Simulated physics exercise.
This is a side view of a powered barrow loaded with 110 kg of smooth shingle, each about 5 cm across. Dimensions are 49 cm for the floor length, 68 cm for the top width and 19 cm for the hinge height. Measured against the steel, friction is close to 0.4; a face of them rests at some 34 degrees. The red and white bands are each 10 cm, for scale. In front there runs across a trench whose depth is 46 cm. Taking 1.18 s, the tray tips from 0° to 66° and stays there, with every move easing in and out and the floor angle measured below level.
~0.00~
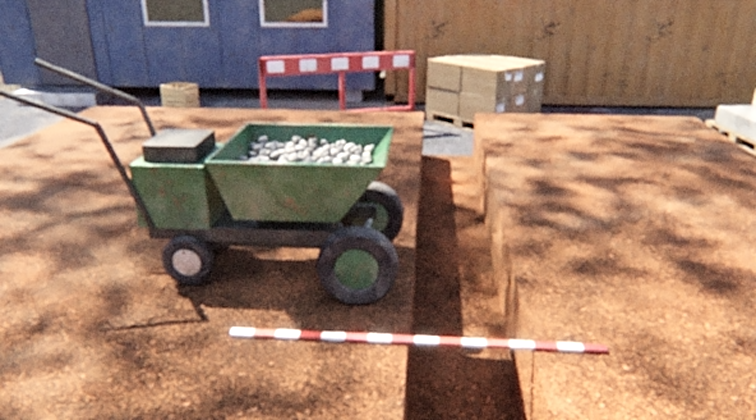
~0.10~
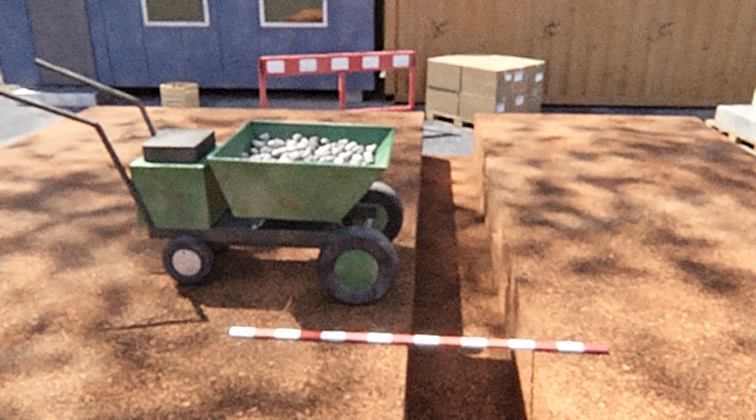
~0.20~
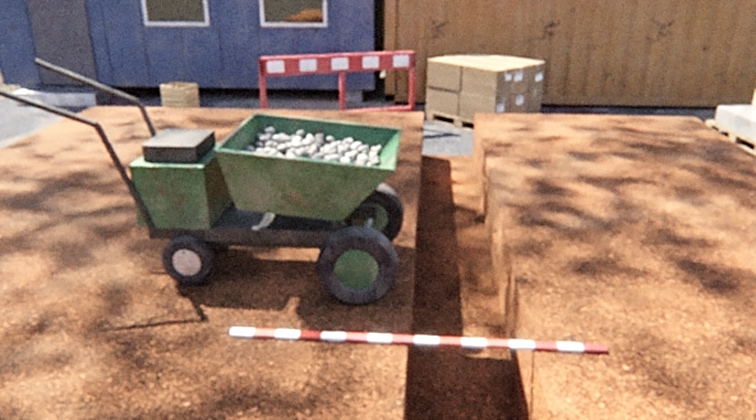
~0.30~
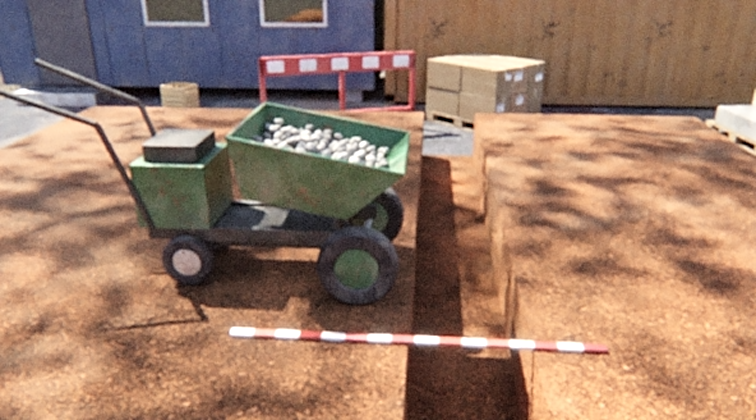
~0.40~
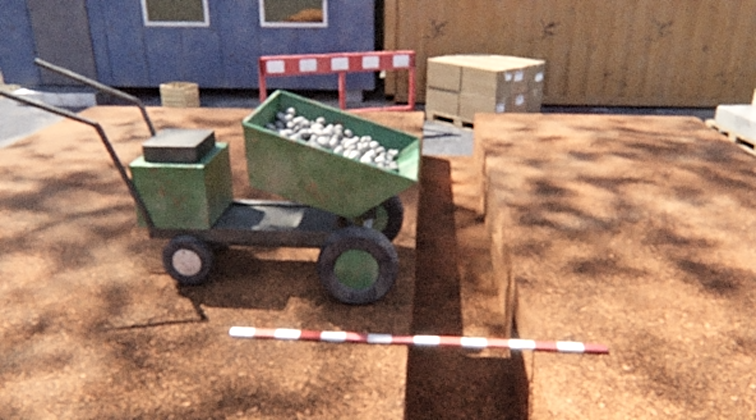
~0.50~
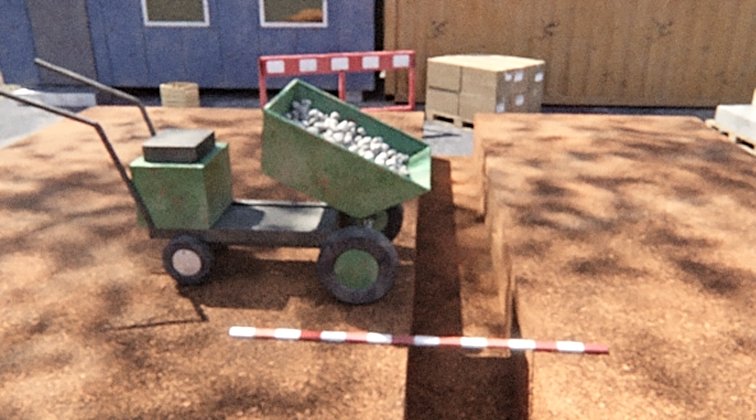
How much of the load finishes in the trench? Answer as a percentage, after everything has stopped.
Some 73 per cent of it.
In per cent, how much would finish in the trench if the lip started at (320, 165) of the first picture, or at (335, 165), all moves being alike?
Near 100 per cent from the first place, 100 from the second.
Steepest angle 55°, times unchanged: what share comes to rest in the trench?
Then about 55 per cent.
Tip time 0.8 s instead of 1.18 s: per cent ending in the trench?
65 per cent.
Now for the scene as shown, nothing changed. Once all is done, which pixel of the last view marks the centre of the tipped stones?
I'd point to around (491, 340).
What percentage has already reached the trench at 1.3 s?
Some 25 per cent of the load by that point.
After 0.9 s the floor is at 55°; 100 % in the tray; the foremost stones are at (450, 207).
After 1.3 s the floor is at 66°; 68 % in the tray, 26 % in the trench, 6 % past the trench; the foremost stones are at (542, 273).
After 1.6 s the floor is at 66°; 32 % in the tray, 41 % in the trench, 26 % past the trench; the foremost stones are at (623, 269).
After 3.6 s the floor is at 66°; 0 % in the tray, 73 % in the trench, 27 % past the trench; the foremost stones are at (702, 287).
